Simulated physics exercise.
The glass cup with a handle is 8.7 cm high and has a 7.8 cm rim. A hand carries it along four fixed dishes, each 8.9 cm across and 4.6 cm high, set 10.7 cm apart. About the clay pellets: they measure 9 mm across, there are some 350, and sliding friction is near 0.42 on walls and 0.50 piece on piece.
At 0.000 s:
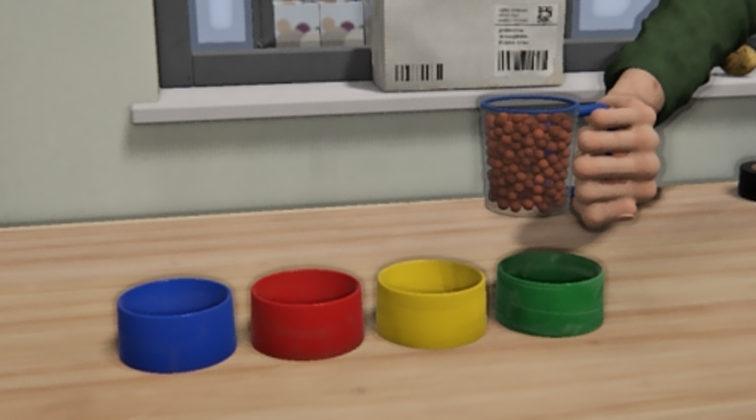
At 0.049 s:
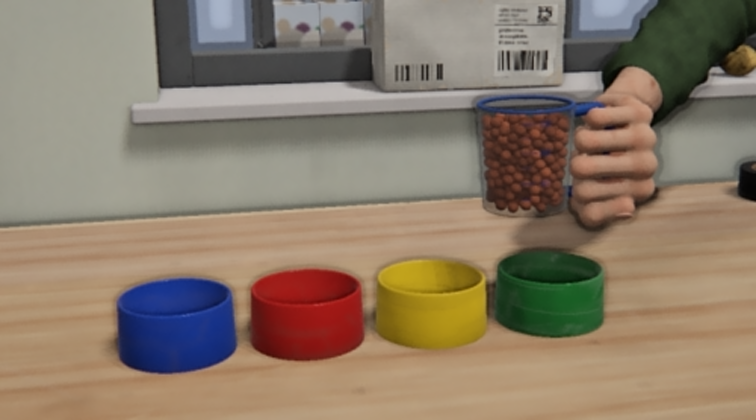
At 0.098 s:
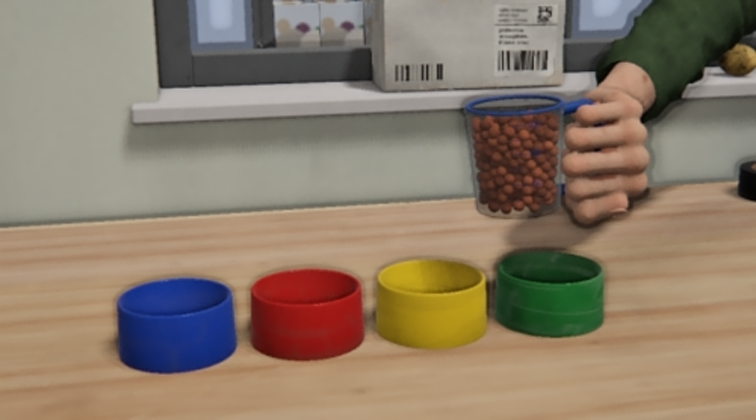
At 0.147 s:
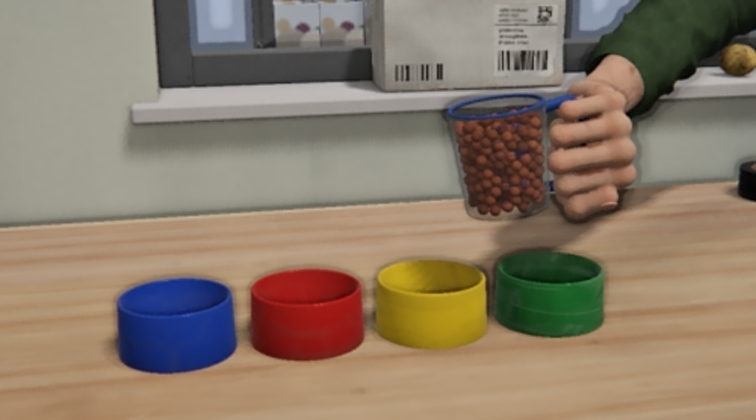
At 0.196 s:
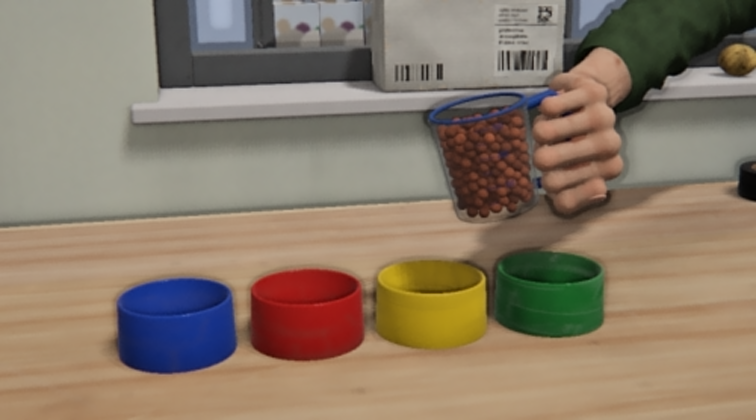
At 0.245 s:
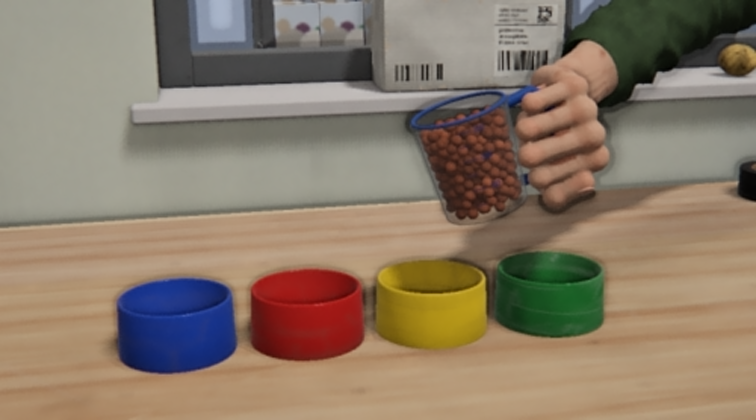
A hand in a dark green sleeve holds a clear, blue-rimmed cup of reddish-brown pellets by its handle above a light wooden table, seen from slightly above before a window with a pale labelled box on its sill. Below, blue, red, yellow and green dishes stand in a row from left to right. The hand moves the cup a short way left, tilting it gradually leftward, while the camera stays still.
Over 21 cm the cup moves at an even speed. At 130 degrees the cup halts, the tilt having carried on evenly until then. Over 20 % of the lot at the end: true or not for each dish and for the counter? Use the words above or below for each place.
Red: Below; blue: Above; green: Below; yellow: Below; counter: Above.
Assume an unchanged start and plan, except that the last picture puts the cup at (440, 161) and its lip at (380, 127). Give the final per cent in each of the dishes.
In the end red holds 0, blue holds 70, green holds 0, yellow holds 0.
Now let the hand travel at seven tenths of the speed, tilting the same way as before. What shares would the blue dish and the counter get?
The shares would then be blue 70 and counter 30.
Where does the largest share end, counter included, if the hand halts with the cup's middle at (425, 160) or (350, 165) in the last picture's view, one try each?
Try 1 - counter; try 2 - red.
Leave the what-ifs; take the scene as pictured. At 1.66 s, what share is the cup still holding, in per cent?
It should be near 0 per cent.
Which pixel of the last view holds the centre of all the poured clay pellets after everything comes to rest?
Roughly pixel (197, 328).
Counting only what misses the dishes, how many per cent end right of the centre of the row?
Share: About 0 in a hundred.
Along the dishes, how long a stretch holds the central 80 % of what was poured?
Length: About 8 cm.
After 0.81 s, tilt 70 degrees; cup holds 100 %.
Then, at 1.19 s, tilt 106 degrees; cup holds 75 %, blue 20 %.
After 1.66 s, tilt 130 degrees; cup holds 0 %, blue 65 %.
By 2.1 s all is still; red 0 %, blue 70 %, green 0 %, yellow 0 %, counter 30 %.
